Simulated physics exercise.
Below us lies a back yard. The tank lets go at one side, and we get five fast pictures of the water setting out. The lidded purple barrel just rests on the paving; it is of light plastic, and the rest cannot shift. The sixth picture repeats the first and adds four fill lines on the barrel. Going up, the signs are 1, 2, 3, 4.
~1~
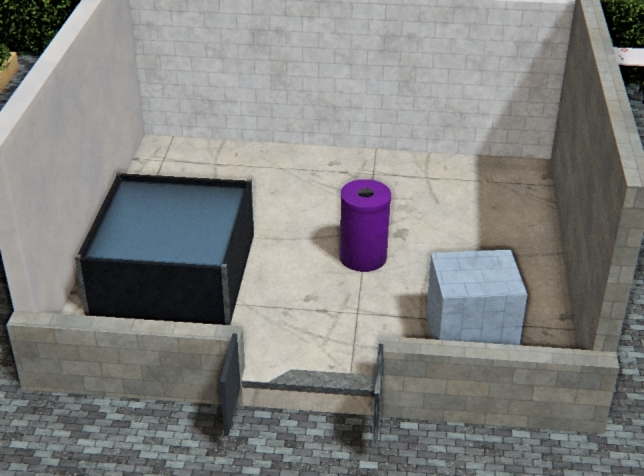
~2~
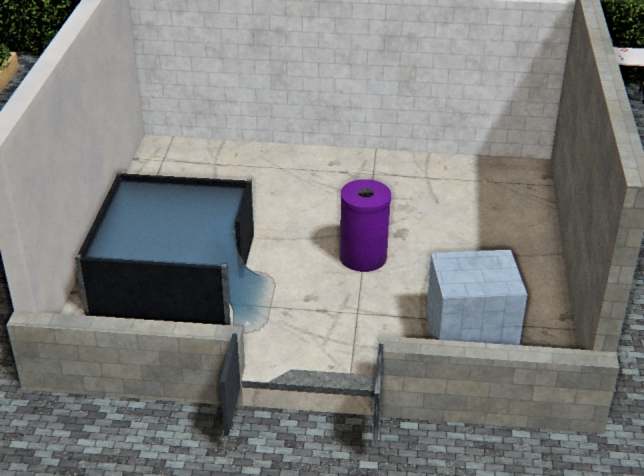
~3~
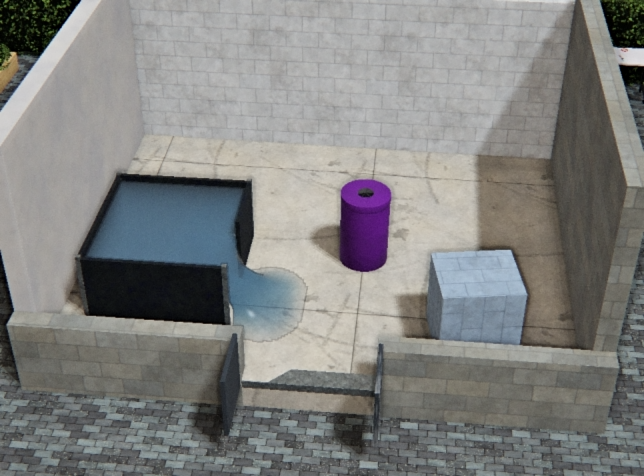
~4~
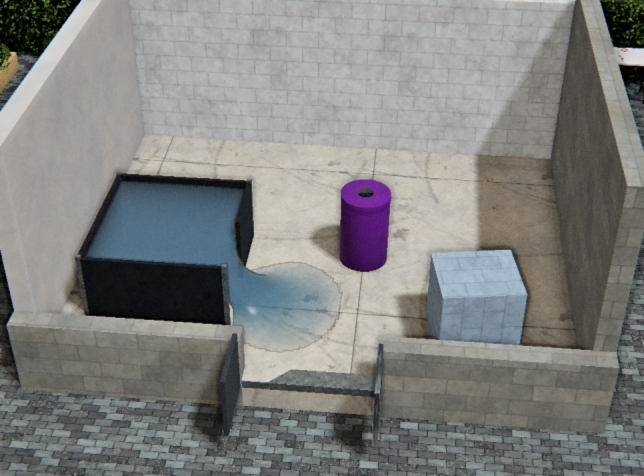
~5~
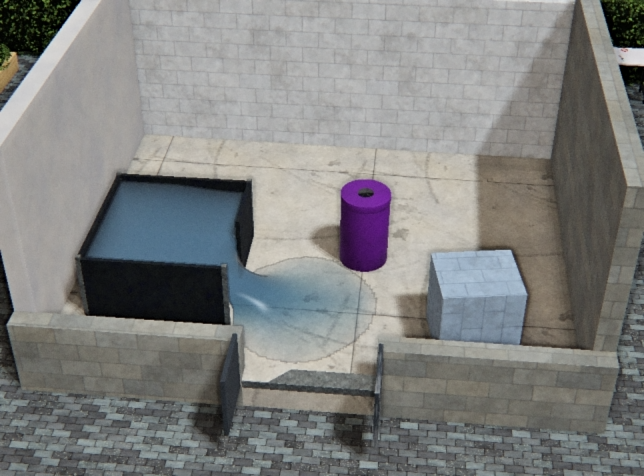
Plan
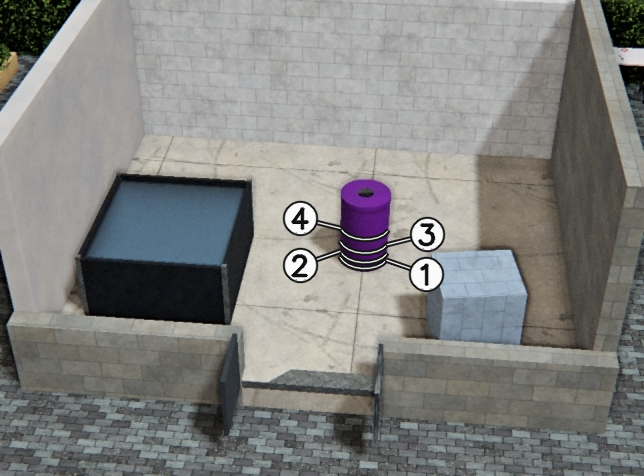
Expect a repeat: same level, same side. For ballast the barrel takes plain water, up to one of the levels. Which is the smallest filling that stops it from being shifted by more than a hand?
Level 2 just does it.
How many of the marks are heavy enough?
Three of the four.
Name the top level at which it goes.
It is 1.
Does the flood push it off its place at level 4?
No, that is safe.
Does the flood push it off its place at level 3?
No, not at all.
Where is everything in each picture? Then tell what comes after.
Lid of the purple barrel at (365, 193); tank full, its middle at (169, 223); open gate at (310, 335).
Water covers 2 % of the ground and is seen nearest the barrel at (268, 284).
Water covers 3 % of the ground and is seen nearest the barrel at (300, 286).
Water covers 6 % of the ground and is seen nearest the barrel at (328, 281).
Lid of the purple barrel at (365, 193); water covers 9 % of the ground and is seen nearest the barrel at (345, 272).
On the marked copy, 1 at (362, 268); 2 at (362, 262); 3 at (362, 253); 4 at (362, 239); from the bottom up 1, 2, 3, 4.
For level 1, it is pushed about its own width away.
For level 2, it shifts by a finger or two and stays.
For level 3, it does not move.
For level 4, it does not move.
